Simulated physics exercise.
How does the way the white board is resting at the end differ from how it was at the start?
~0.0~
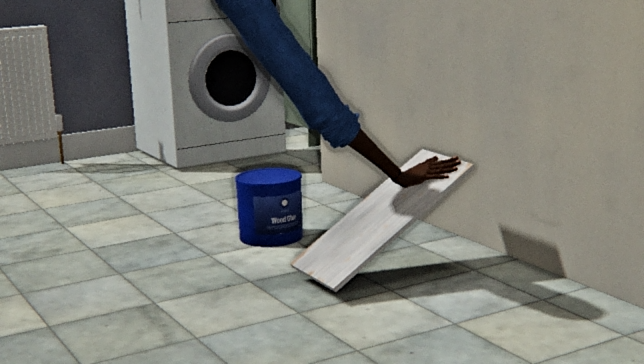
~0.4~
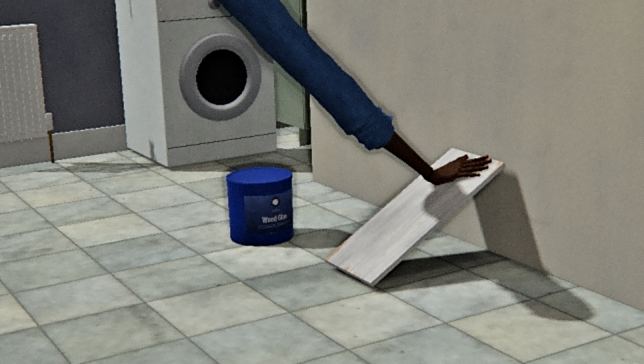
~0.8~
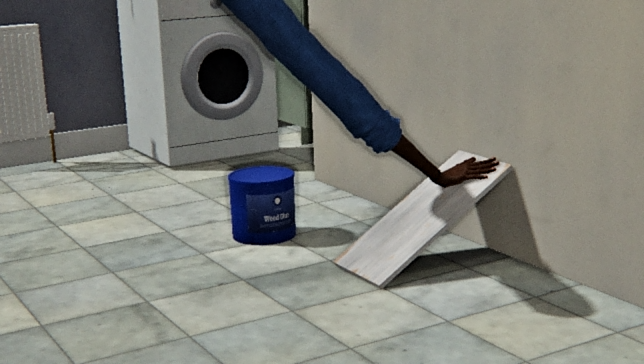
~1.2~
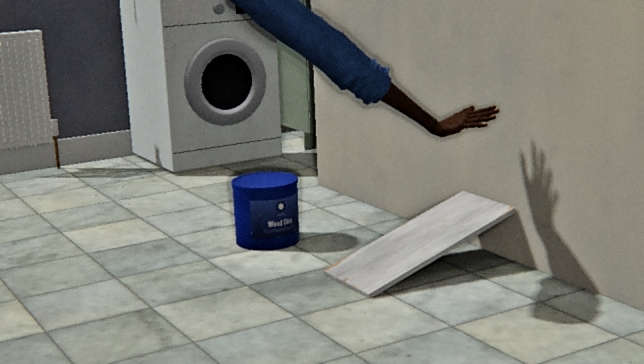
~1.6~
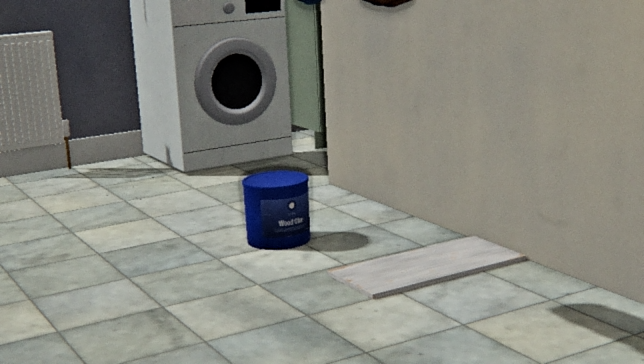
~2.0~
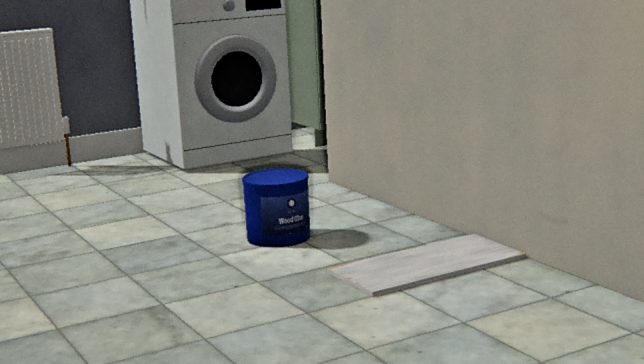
At the start it is tilted up under the hand, left of where it ends. At the end it lies flat on the tiled floor, farther right at the foot of the wall.
